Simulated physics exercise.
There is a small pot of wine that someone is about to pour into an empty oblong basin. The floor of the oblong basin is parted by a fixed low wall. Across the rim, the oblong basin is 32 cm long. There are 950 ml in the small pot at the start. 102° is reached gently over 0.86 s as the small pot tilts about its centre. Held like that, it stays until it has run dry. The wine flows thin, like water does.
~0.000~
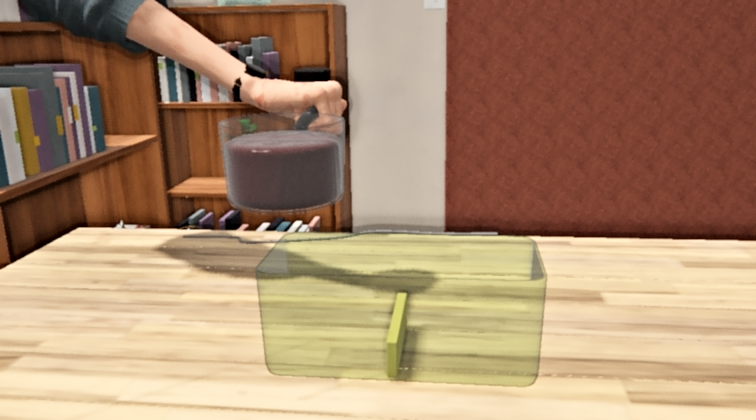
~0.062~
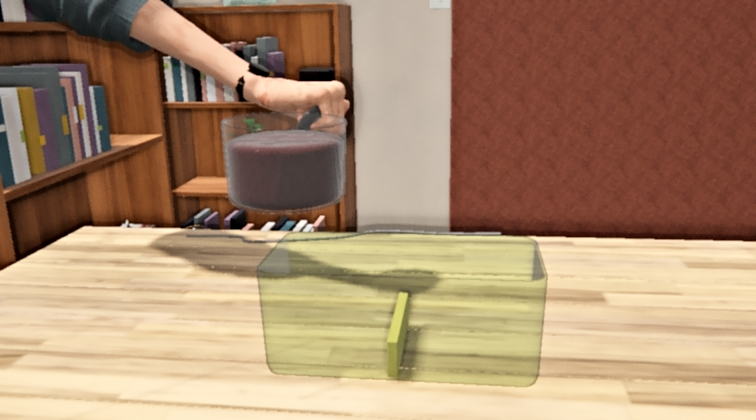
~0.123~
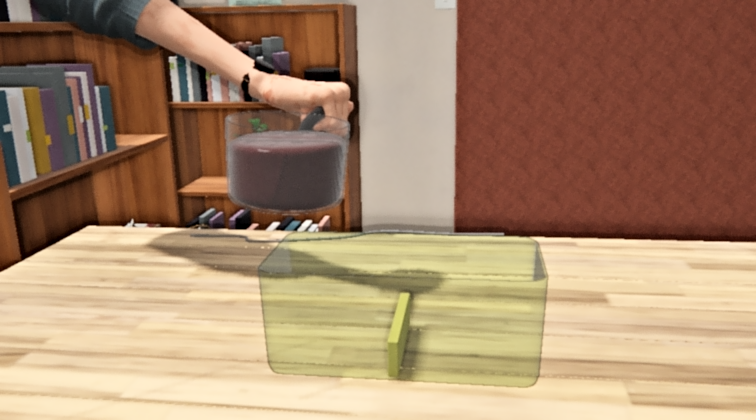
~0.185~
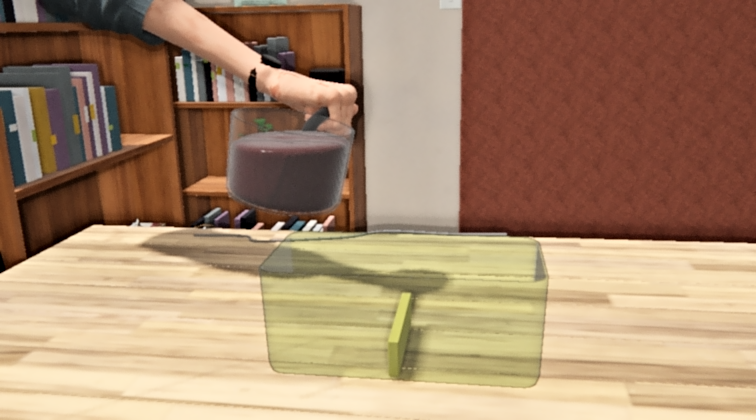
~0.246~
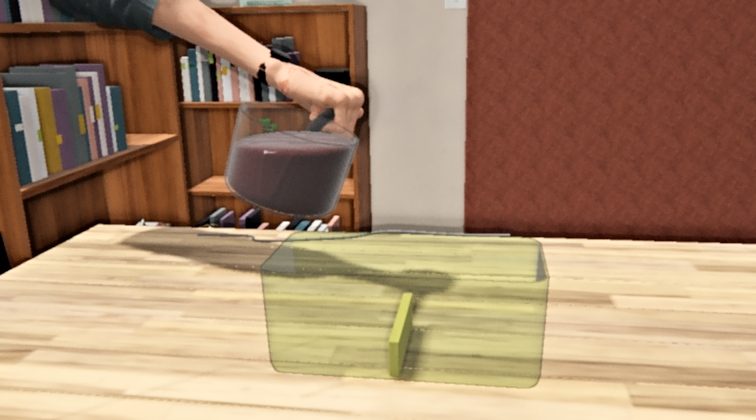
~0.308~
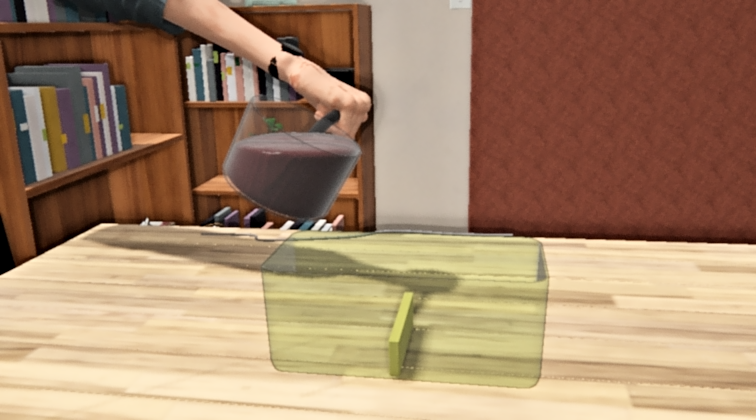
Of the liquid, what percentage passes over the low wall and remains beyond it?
The far part has about 56 per cent.
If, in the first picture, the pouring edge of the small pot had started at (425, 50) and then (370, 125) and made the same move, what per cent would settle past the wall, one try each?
Respectively about 75 and 90 percent.
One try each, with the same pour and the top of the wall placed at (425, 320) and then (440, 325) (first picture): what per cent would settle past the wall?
The first gives near 15 per cent and the second near 15 per cent.
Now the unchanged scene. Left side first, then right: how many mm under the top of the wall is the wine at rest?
Left about 24 mm, right about 20 mm.
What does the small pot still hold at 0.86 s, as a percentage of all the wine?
I'd estimate some 12 per cent.
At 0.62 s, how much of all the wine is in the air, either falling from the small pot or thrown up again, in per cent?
Roughly 28 percent.
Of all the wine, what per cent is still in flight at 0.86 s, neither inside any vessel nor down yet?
Roughly 7 %.
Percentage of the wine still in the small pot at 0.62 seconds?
Roughly 50 %.
By 0.62 s the tilt is 84° and 50 per cent is still to pour, 4 is left of the wall and 18 right of it.
By 0.86 s the tilt is 102° and 12 per cent is still to pour, 25 is left of the wall and 56 right of it.
By 1.10 s the tilt is 102° and 2 per cent is still to pour, 40 is left of the wall and 56 right of it.
By 1.36 s the tilt is 102° and 0 per cent is still to pour, 43 is left of the wall and 56 right of it.
At rest 43 per cent lies left of the wall, 56 right of it and 0 outside.
